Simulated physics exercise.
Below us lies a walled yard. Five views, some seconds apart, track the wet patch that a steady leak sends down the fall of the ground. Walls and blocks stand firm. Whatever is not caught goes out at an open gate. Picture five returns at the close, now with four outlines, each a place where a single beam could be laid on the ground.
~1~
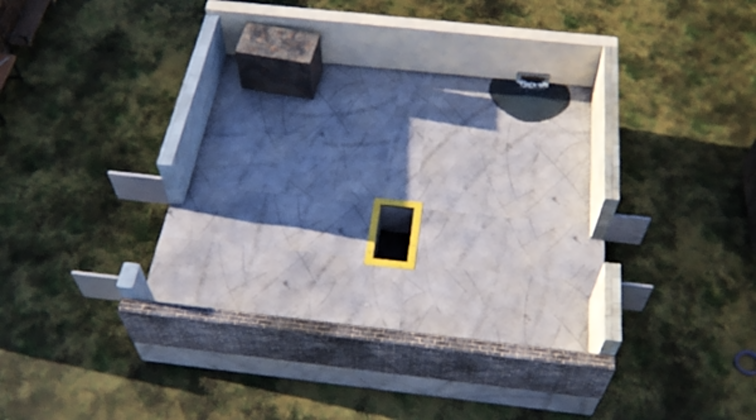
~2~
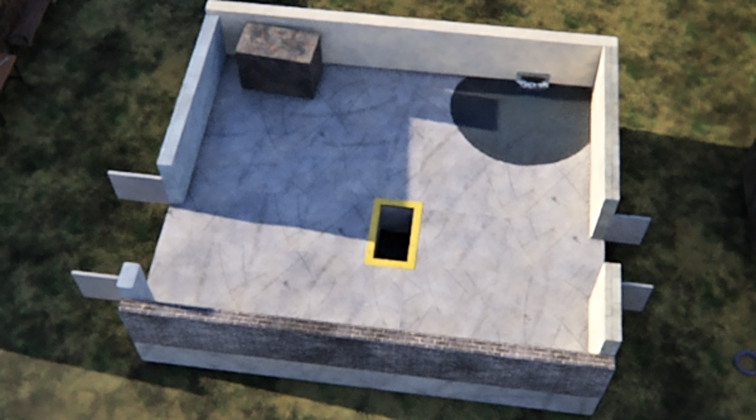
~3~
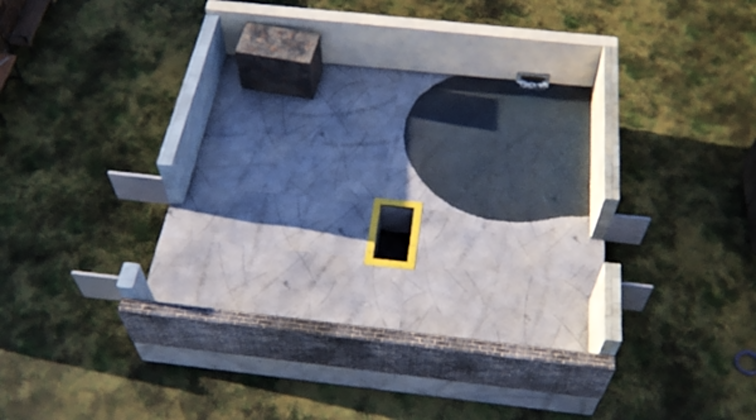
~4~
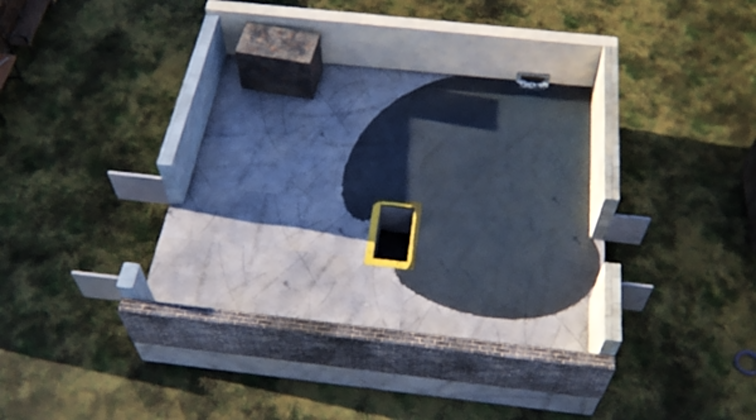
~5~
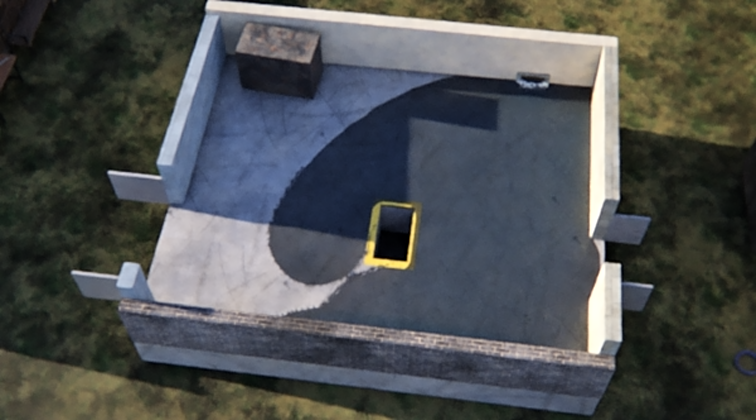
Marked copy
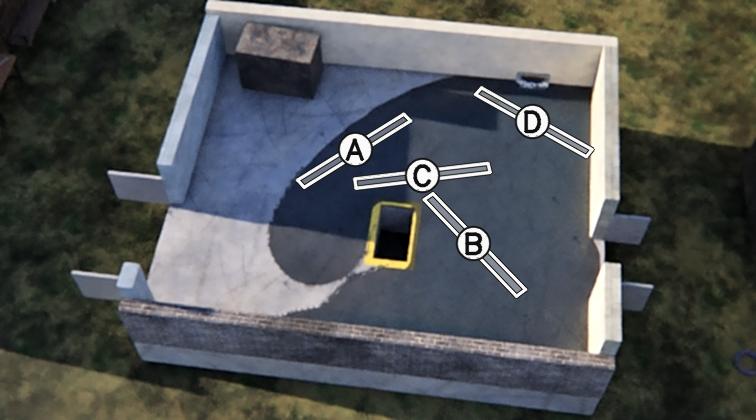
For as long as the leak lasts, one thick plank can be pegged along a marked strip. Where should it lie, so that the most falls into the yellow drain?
A works best here.
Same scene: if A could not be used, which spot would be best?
Here it is spot B.
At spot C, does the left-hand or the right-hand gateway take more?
The left gate.
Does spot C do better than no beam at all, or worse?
It is worse.
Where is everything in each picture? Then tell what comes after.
Outfall at (533, 78); yellow drain at (394, 233); open gate at (170, 251); open gate at (590, 269); front seen at (549, 115), 3 % of the ground wet; yellow drain still dry, in the first picture.
Front seen at (516, 160), 11 % of the ground wet; yellow drain still dry, in the second picture.
Front seen at (461, 205), 23 % of the ground wet; yellow drain still dry, in the third picture.
Front seen at (437, 299), 41 % of the ground wet; yellow drain taking water, in the fourth picture.
Front seen at (295, 267), 59 % of the ground wet; yellow drain taking water, in the fifth picture.
On the marked copy, A from (300, 183) to (407, 117); B from (428, 196) to (520, 292); C from (355, 183) to (489, 167); D from (478, 91) to (589, 153).
If A is chosen, about 26 % of the stream goes into the yellow drain, about 73 % out by the gates.
If B is chosen, about 17 % of the stream goes into the yellow drain, about 82 % out by the gates.
If C is chosen, about 5 % of the stream goes into the yellow drain, about 94 % out by the gates.
If D is chosen, about 7 % of the stream goes into the yellow drain, about 84 % out by the gates.
